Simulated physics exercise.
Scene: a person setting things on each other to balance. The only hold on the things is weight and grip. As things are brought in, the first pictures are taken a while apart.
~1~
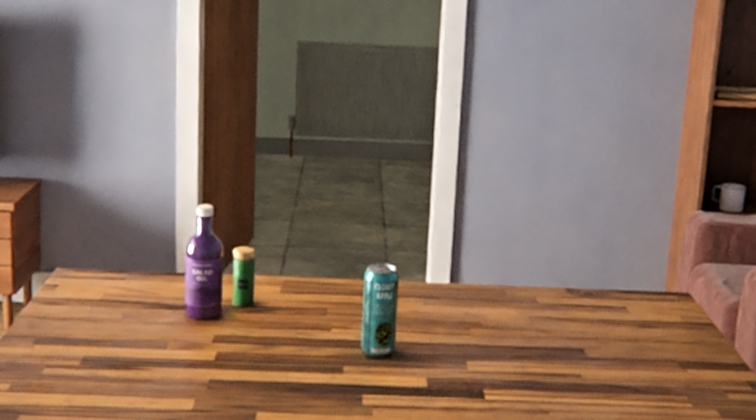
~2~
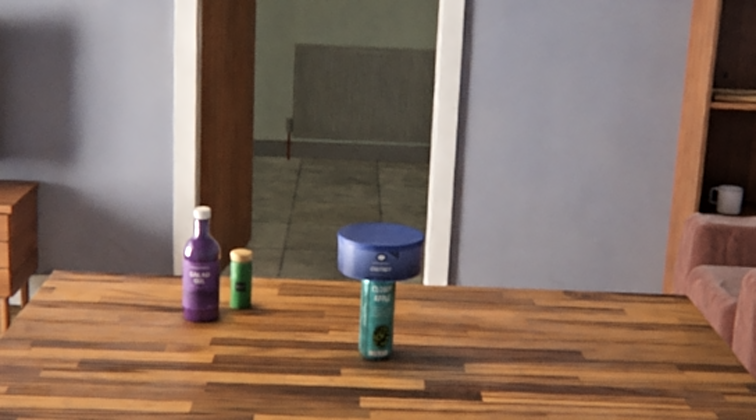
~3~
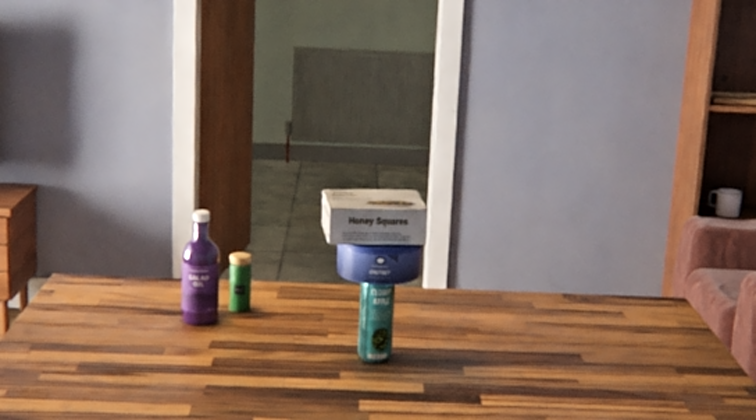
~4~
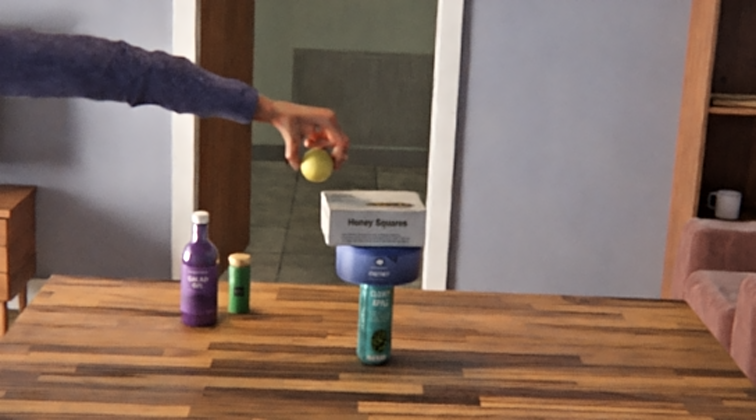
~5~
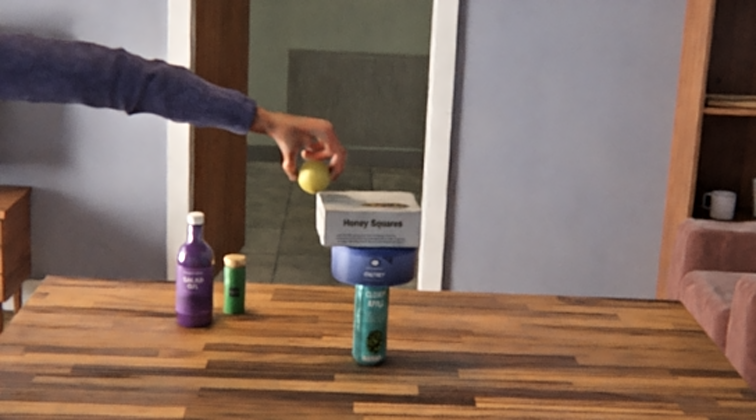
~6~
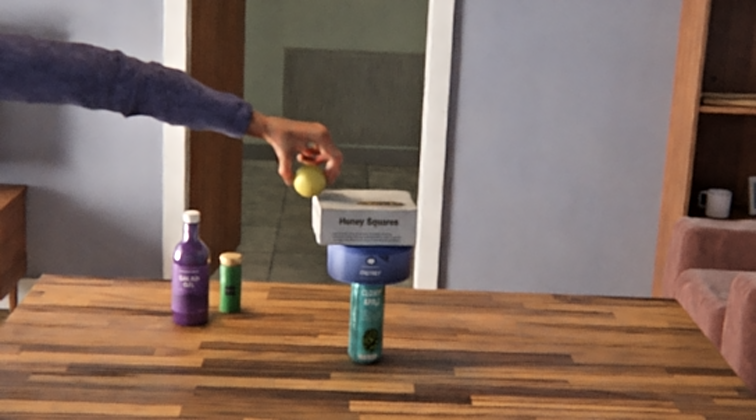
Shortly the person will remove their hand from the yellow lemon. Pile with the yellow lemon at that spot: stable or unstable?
You'll see something goes over.
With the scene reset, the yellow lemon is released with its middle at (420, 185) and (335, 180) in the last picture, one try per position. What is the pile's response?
So the first time it goes over and the second time it does not fall.
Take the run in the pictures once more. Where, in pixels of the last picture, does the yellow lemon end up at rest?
Near (256, 339).
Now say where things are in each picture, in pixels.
In the first picture, the last thing is not in view yet.
In the second picture, the last thing is not in view yet; green shaker (241, 279).
In the third picture, the last thing is not in view yet; turquoise can (377, 316).
The fourth picture shows still above its spot; yellow lemon (317, 165); purple bottle (200, 268).
The fifth picture shows still above its spot; yellow lemon (314, 177); blue tub (374, 257).
The sixth picture shows set down, still held; yellow lemon (310, 181); white box (364, 217).
Then, 0.30 s later than the last frame, yellow lemon now fallen.
Then, 0.40 s later than the last frame, things are still on the move.
Then, 0.60 s later than the last frame, as before.
When it is over, fallen, yellow lemon; the other 5 as before. End places, in pixels of the last picture, yellow lemon near (256, 339). The pile loses its balance.
